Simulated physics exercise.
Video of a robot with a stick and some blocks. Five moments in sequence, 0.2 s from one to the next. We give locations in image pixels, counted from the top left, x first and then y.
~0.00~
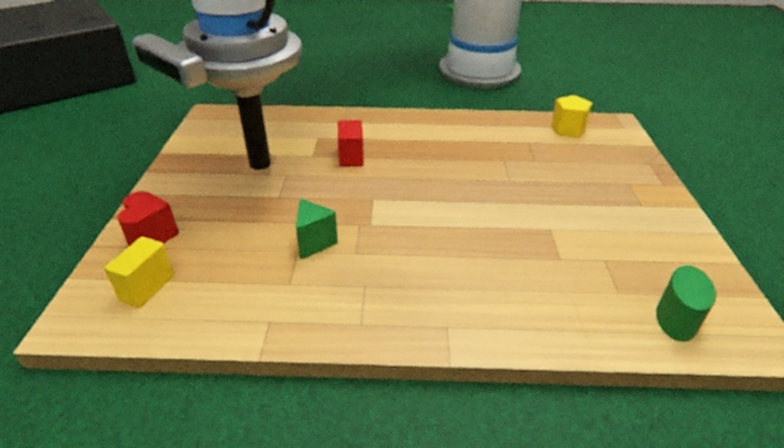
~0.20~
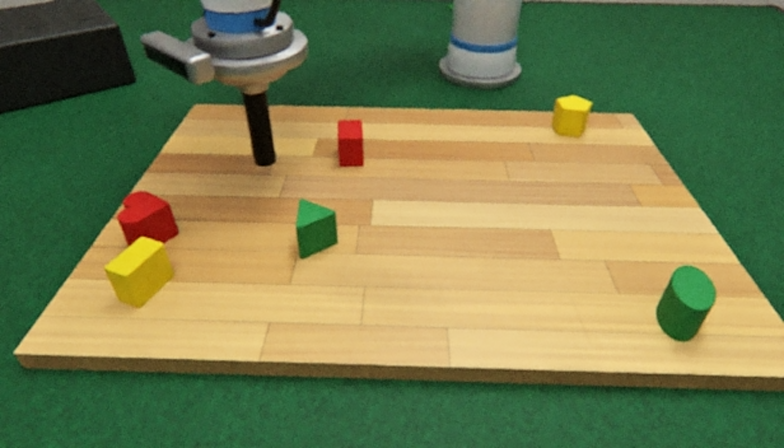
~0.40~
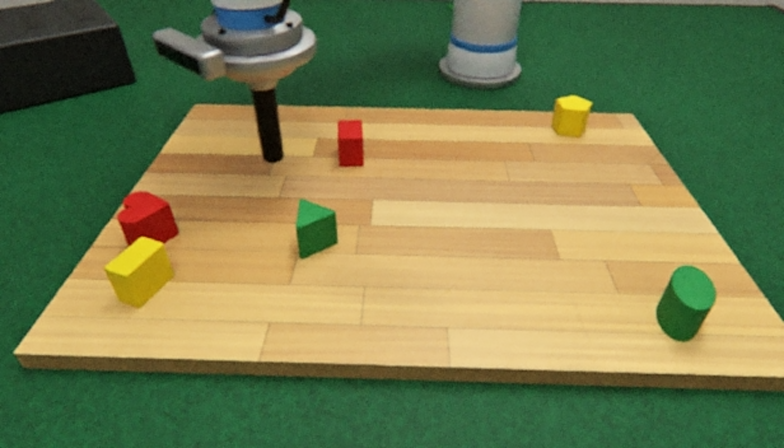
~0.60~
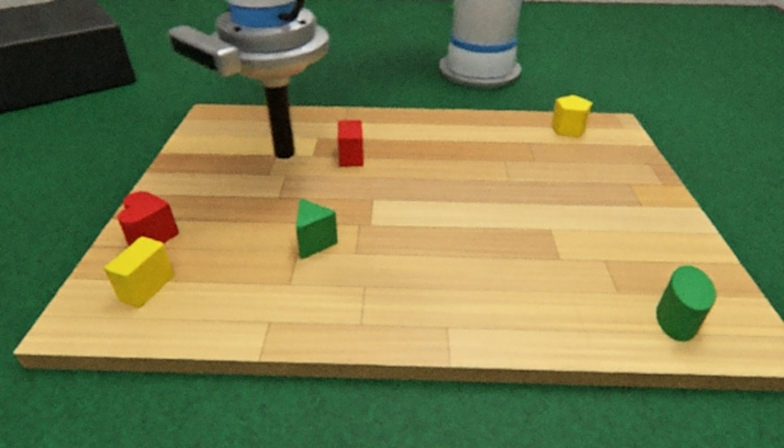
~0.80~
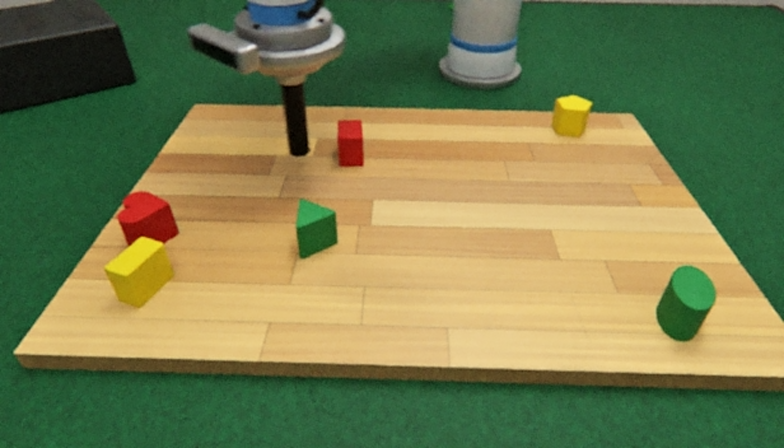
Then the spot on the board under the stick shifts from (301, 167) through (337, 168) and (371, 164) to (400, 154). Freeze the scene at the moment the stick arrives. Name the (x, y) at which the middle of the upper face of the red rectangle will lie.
In the picture, that point is around (377, 120).
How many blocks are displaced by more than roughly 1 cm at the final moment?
My best guess is that a single block moves over 1 cm.
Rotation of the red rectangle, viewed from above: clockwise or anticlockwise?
Against the clock.
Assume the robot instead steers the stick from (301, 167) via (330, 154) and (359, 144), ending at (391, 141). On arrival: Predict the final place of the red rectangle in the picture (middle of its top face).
It is at (371, 127).
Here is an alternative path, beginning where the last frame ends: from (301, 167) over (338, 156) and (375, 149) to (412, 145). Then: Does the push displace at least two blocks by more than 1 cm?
No, it doesn't check out.
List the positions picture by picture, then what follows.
Tip of the stick at (260, 165), middles of tops, red rectangle at (350, 129), in the first picture.
Stick at (266, 162), nothing pushed, in the second picture.
Stick at (274, 158), nothing pushed, in the third picture.
Stick at (285, 154), nothing pushed, in the fourth picture.
Stick at (300, 152), red rectangle at (350, 129), in the fifth picture.
What follows on the original path. One third of the way, stick at (336, 153); red rectangle at (354, 128), turned 10° anticlockwise.
Two thirds of the way, stick at (371, 149); red rectangle at (369, 124), turned 80° anticlockwise.
At the end, stick at (400, 139); red rectangle at (377, 120), turned 120° anticlockwise.
